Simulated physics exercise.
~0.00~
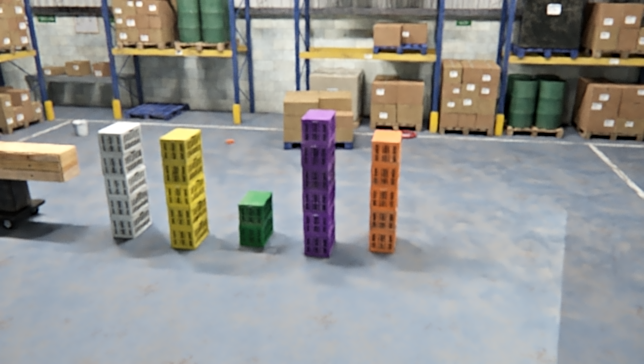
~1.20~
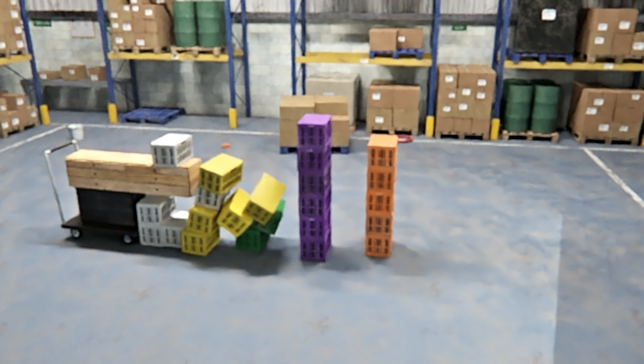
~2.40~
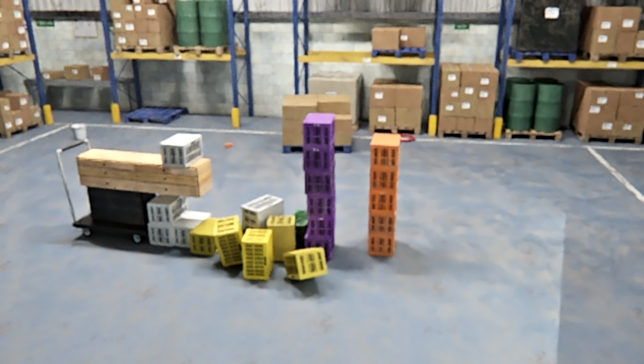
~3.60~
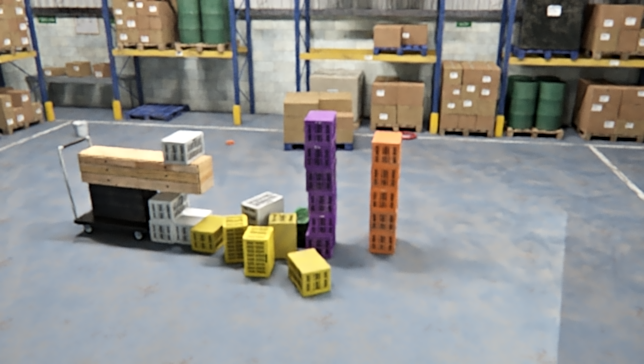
A trolley carrying long wooden beams rolls in from the left across the blue-grey floor of a warehouse, seen by a slightly swaying camera facing racks of boxes and green drums. Ahead of it stand stacks of crates in a row, pale, yellow, a short green one, purple and orange. The load strikes the pale stack, leaving one crate on top of the beams, and the yellow stack breaks apart and topples right into the green crates. Yellow crates tumble across the floor and settle against the purple stack's base. The trolley stops, while the purple and orange stacks remain standing.
